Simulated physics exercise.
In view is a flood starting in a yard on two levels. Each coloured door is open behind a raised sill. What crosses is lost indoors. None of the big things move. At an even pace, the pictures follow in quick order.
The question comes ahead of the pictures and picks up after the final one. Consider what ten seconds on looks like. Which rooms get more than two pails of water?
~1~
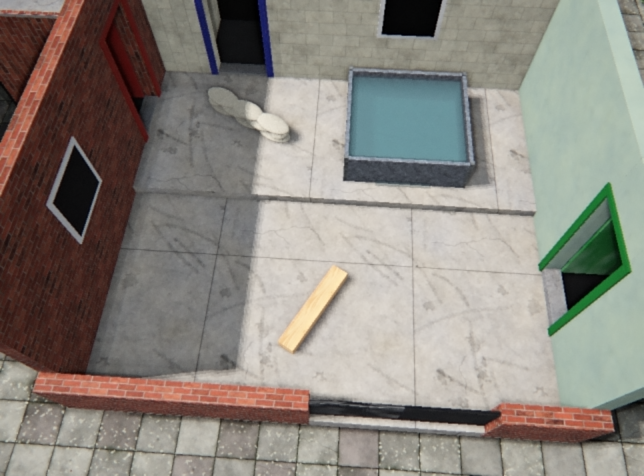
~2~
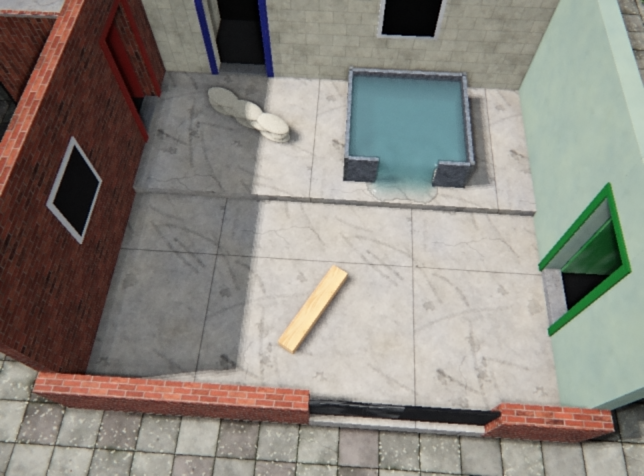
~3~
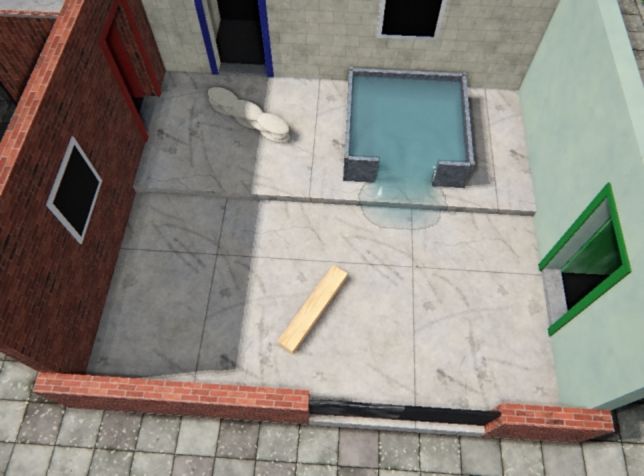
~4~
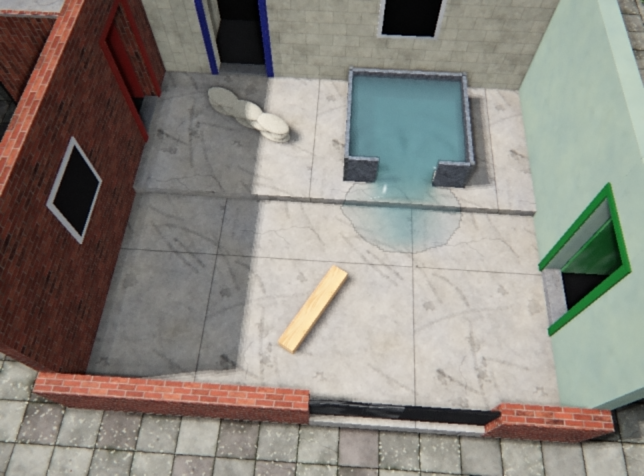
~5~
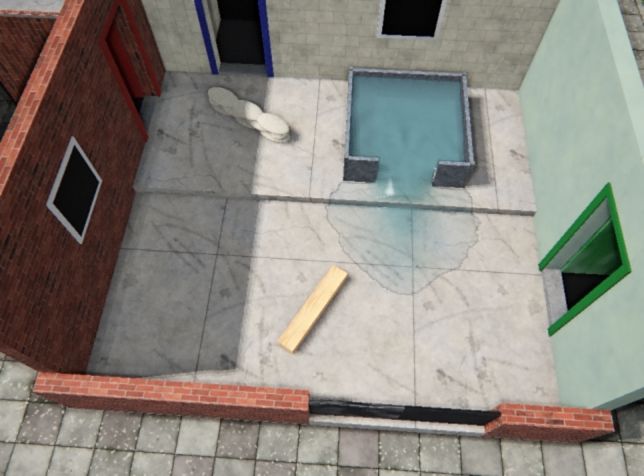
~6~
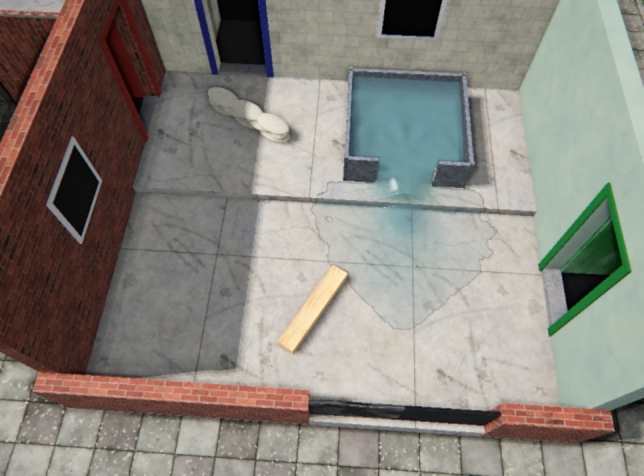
The green door is going to stay within two buckets. The red door is going to stay within two buckets. The blue door is going to stay within two buckets.
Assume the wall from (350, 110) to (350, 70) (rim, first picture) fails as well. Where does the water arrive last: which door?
I'd say the green-painted one.
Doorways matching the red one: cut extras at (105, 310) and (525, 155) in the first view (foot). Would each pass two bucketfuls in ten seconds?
Lab note, doors in listed order: Over the limit, under the limit.
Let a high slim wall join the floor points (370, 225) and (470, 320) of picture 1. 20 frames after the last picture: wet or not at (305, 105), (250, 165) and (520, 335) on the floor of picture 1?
Lab note - spot 1 parched, spot 2 parched, spot 3 inundated.
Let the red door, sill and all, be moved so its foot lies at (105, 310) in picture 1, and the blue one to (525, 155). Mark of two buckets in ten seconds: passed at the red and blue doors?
Well, the red door tops the limit, and the blue door comes up short as well.
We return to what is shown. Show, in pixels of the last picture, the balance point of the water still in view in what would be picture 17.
At about (403, 211).
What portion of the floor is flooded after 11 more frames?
Roughly 35 per cent.
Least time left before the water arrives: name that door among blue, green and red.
Answer: The one in green.
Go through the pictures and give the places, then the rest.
In the first frame, the water tank at (407, 118) is whole and still.
In the second frame, the front is at (373, 189), out from the gap at (405, 174).
In the third frame, the front is at (375, 220), out from the gap at (405, 176).
In the fourth frame, water pours out at (405, 176) and has run to (386, 247).
In the fifth frame, water pours out at (405, 175) and has run to (410, 288).
In the sixth frame, water pours out at (405, 175) and has run to (407, 322).
A moment on, water covers 25 % of the floor; the green door not reached, the red door not reached, the blue door not reached.
Next, water covers 35 % of the floor; the green door wet at the sill, nothing in, the red door not reached, the blue door not reached.
Then, water covers 40 % of the floor; the green door wet at the sill, nothing in, the red door not reached, the blue door not reached.
Later, water covers 55 % of the floor; the green door wet at the sill, nothing in, the red door not reached, the blue door not reached.
In the end, water covers 60 % of the floor; the green door wet at the sill, nothing in, the red door not reached, the blue door not reached.
